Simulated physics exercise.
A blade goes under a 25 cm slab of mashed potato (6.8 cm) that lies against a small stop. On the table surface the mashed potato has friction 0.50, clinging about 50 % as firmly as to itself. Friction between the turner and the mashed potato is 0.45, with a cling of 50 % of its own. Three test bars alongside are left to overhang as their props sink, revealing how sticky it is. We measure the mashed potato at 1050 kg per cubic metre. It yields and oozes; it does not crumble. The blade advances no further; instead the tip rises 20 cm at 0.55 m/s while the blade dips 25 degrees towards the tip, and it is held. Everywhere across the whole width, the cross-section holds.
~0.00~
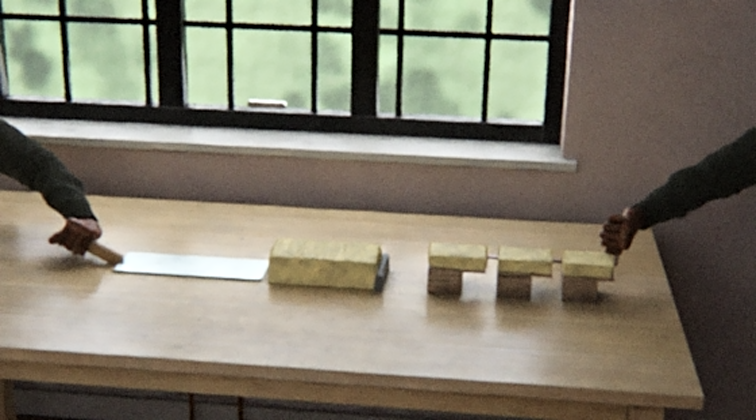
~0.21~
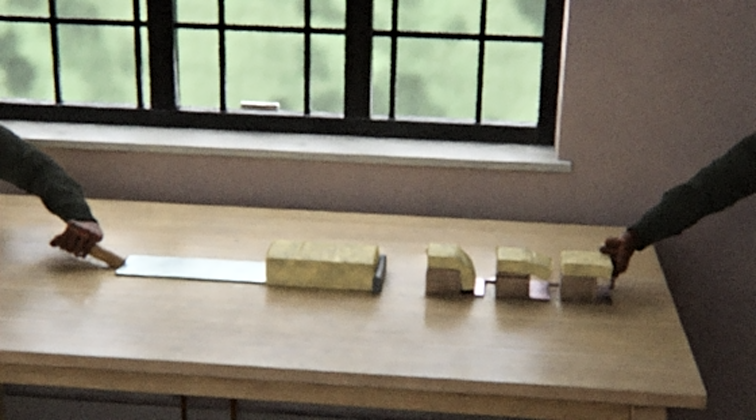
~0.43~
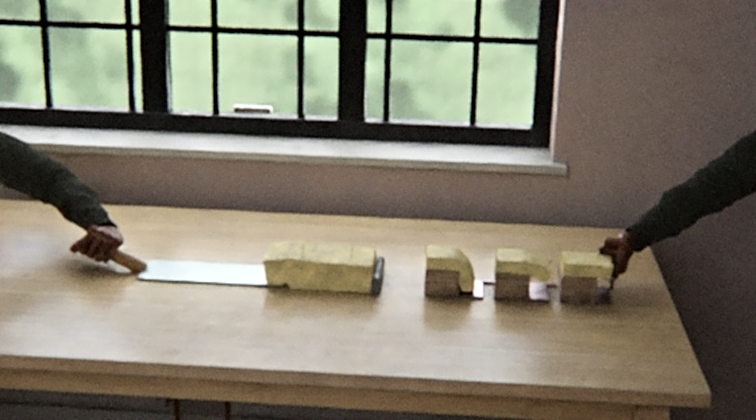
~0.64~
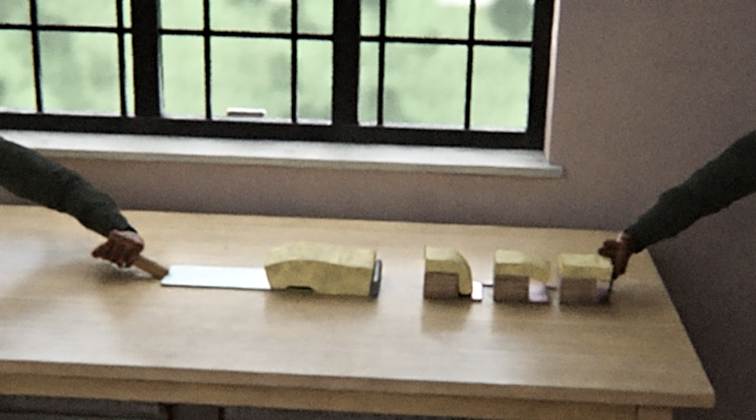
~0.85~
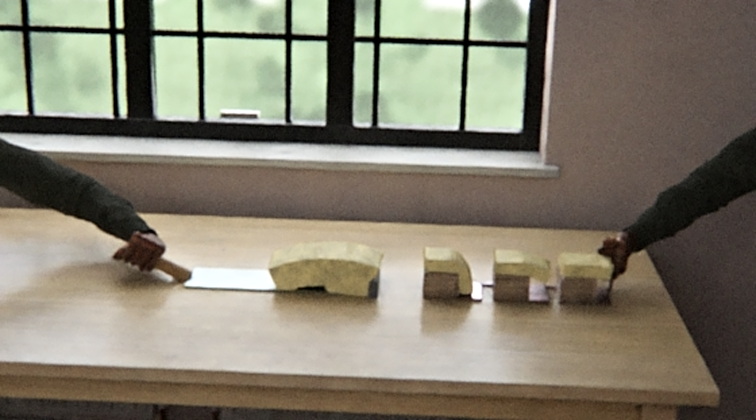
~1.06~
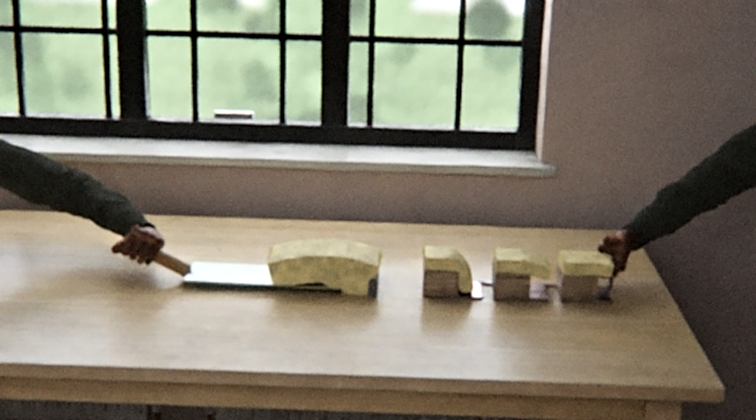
On a wooden table, three bar ends sag, then a hand slides a blade right, humping a yellowish slab.
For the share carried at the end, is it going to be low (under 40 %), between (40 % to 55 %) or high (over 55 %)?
It is going to be high.
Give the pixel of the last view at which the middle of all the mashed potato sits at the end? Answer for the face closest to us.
(323, 215), roughly.
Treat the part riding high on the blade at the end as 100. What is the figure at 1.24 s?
Near 80 in a hundred.
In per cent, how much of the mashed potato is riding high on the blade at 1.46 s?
Close to 65 percent.
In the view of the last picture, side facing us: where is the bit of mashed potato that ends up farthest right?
Roughly at the pixel (355, 197).
After 1.24 s, the tip is 10 cm up.
After 1.46 s, the tip is 20 cm up and 67 % is riding high on the blade.
After 1.67 s, the tip is 20 cm up and 67 % is riding high on the blade.
After 1.89 s, the tip is 20 cm up and 67 % is riding high on the blade.
After 1.99 s, the tip is 20 cm up and 67 % is riding high on the blade.
